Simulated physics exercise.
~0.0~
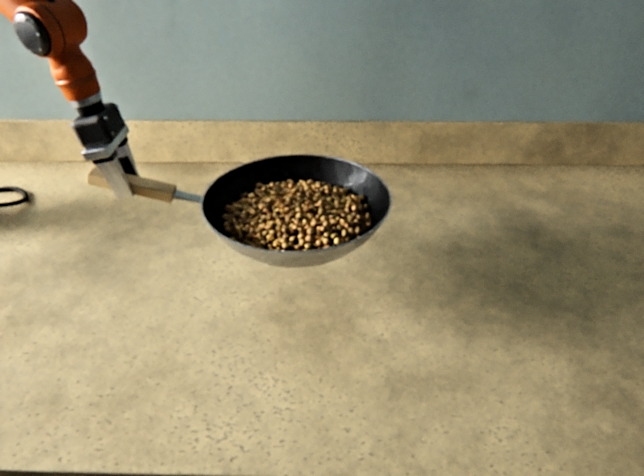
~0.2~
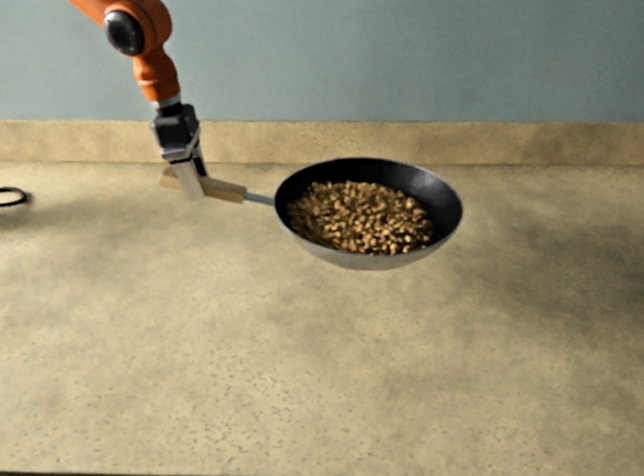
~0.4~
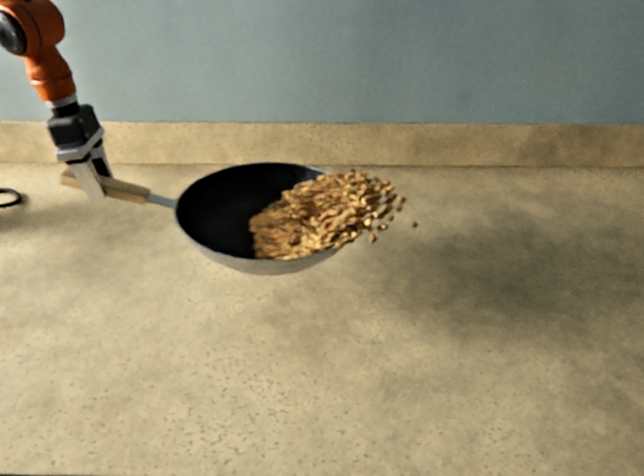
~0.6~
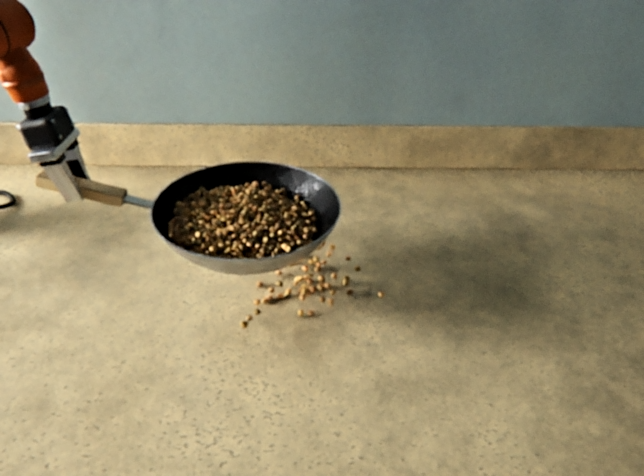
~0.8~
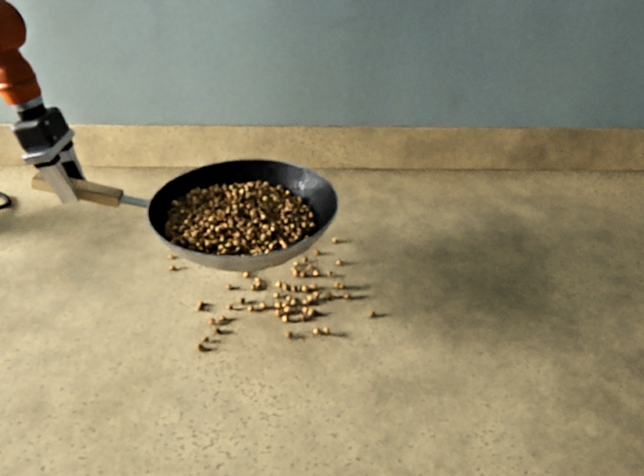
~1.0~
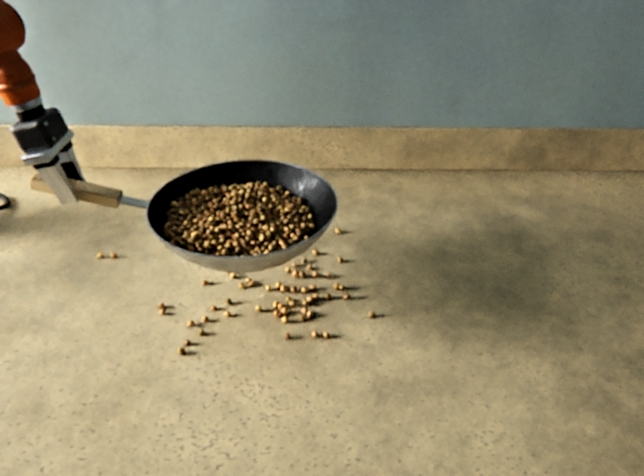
Above a speckled beige countertop, an orange robot arm moved a dark frying pan full of chickpeas to the right, then pulled it back left, making them surge over the far rim; some scattered on the counter while most stayed in the pan.
